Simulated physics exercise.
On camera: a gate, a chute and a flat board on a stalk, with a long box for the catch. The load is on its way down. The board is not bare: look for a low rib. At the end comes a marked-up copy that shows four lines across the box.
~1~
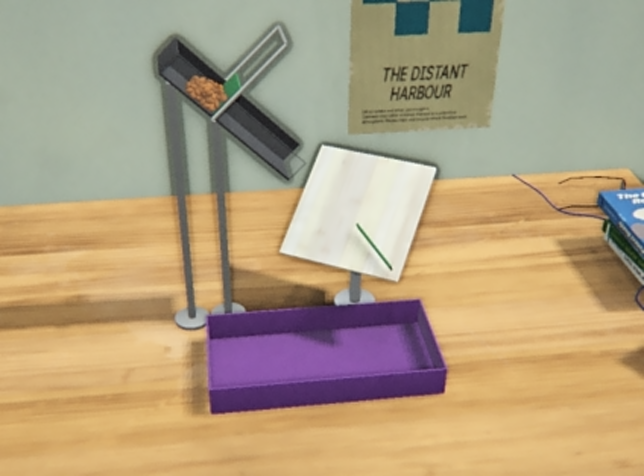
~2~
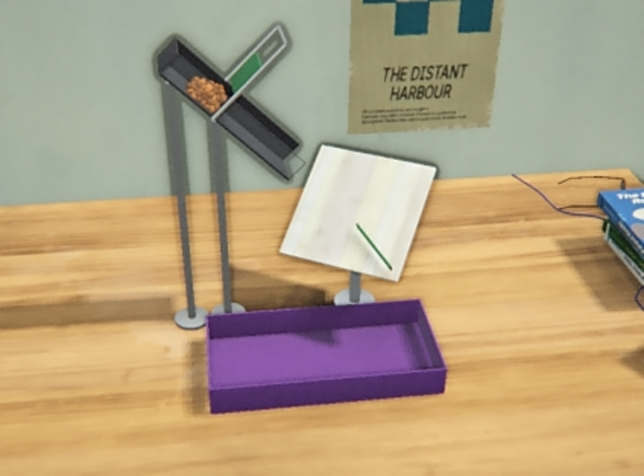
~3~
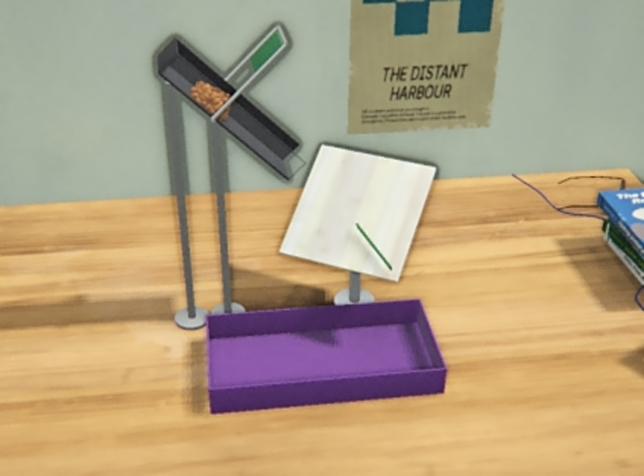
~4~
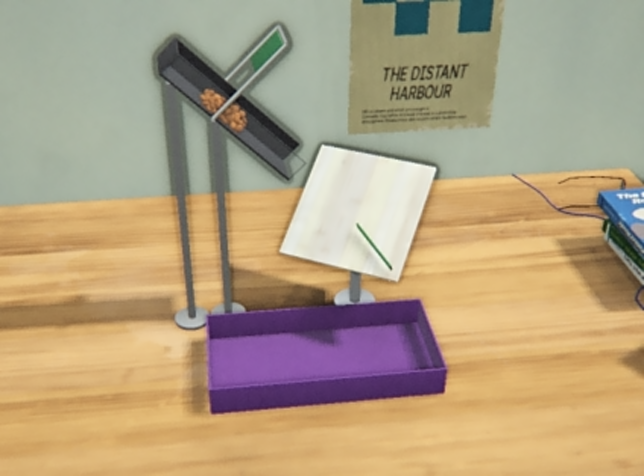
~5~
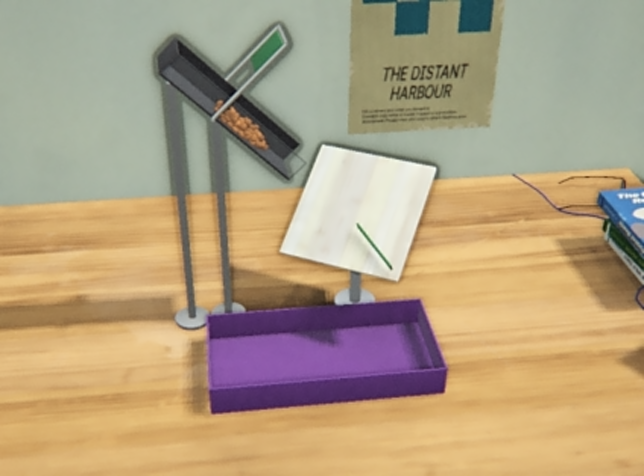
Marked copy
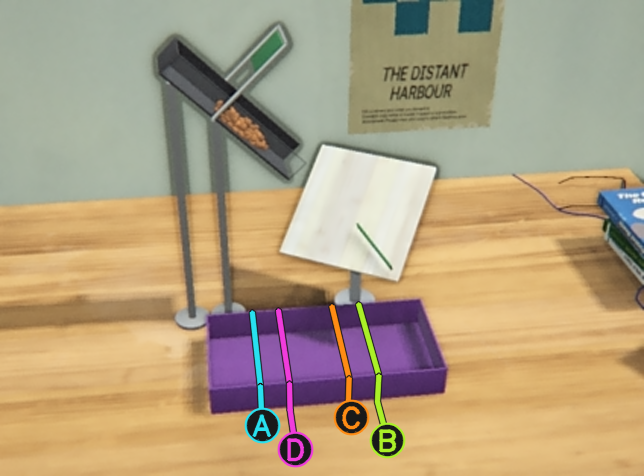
A green gate slides up out of a dark, sloping chute, clearing the way for a small heap of orange-brown bits behind it. The bits then slide down the chute to the right, stretching out as they go, while the tilted white board with its thin green rib and the empty purple box stay still.
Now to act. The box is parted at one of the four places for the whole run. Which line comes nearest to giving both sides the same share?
I would pick line C.
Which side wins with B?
Left.
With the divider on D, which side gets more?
More lands on the right.
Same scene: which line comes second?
That is line B.
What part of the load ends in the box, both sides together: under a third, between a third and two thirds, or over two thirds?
About that: Over two thirds.
On the marked copy, line A crosses the front rim at (260, 385); line B crosses the front rim at (378, 374); line C crosses the front rim at (348, 377); line D crosses the front rim at (289, 382).
With A, of what is caught, none on the left of the divider, all on the right.
With B, of what is caught, most on the left of the divider, about a quarter on the right.
With C, of what is caught, about two thirds on the left of the divider, about a third on the right.
With D, of what is caught, a small part on the left of the divider, nearly all on the right.
